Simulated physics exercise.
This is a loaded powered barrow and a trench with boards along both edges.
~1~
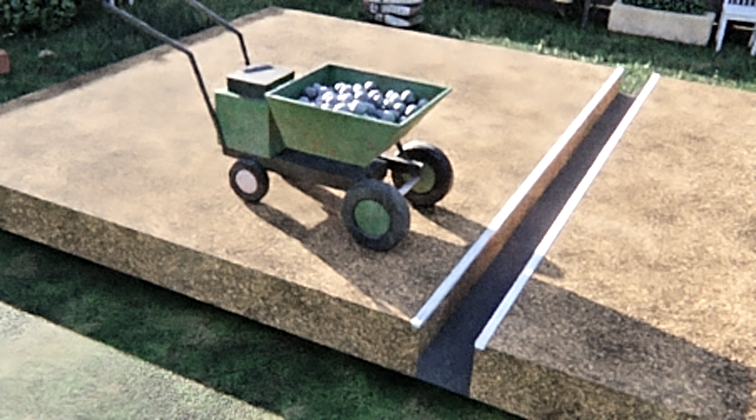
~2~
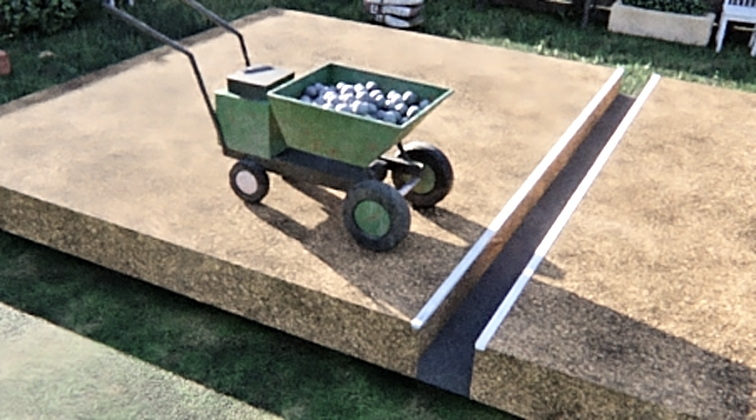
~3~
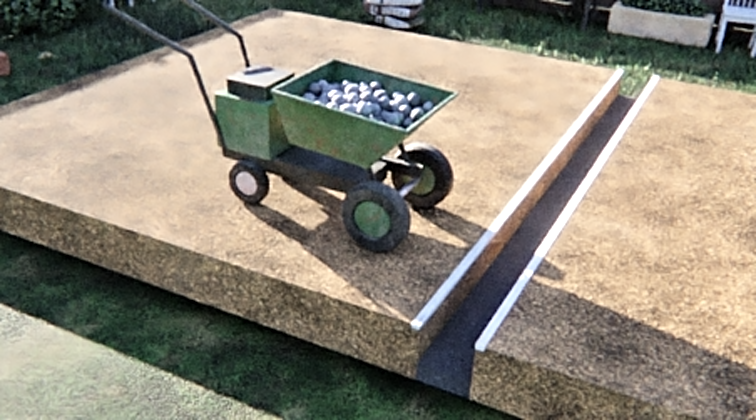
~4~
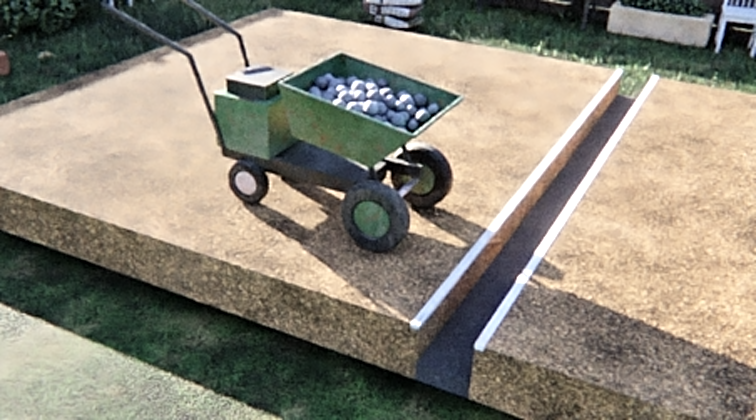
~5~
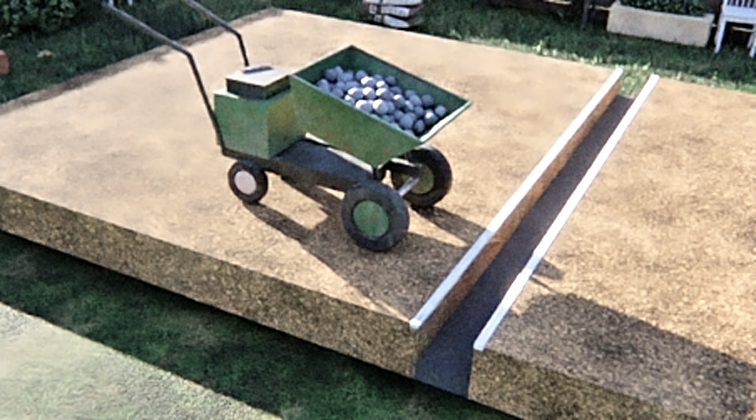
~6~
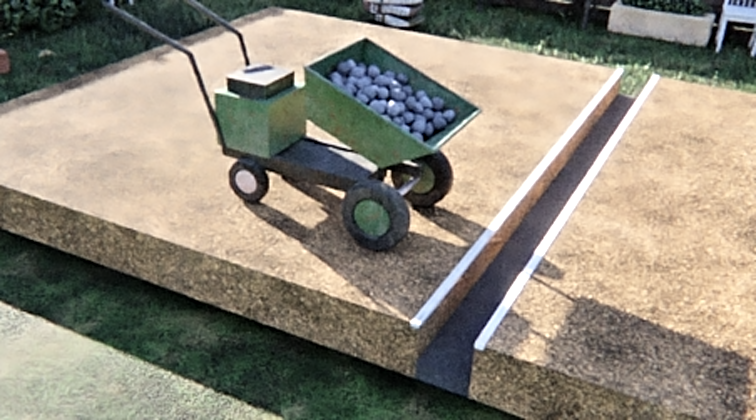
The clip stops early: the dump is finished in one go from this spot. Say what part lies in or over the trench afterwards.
The trench ends with the larger part of it.
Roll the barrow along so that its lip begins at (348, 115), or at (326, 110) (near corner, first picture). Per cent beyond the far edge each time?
First some 0, then 0 per cent.
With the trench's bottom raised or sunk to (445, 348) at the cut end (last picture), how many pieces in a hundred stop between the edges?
Close to 60 per cent.
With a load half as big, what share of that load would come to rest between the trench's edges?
Roughly 90 in a hundred.
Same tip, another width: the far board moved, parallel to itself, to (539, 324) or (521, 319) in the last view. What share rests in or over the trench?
Roughly 100 per cent, and 90 per cent.
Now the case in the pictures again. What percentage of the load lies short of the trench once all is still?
Near 0 %.
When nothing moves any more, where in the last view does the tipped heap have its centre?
Close to (516, 275).
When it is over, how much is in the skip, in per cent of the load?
Roughly 0 in a hundred.
Soon after the last picture, skip tipped steeply; all in the skip.
A little later, skip tipped right over; about two thirds in the skip; about a quarter in or heaped over the trench; a small part beyond it; a small part falling.
Later still, skip tipped right over; a stray few in the skip; about two thirds in or heaped over the trench; about a quarter beyond it.
At rest, skip tipped right over; about two thirds in or heaped over the trench; about a quarter beyond it.
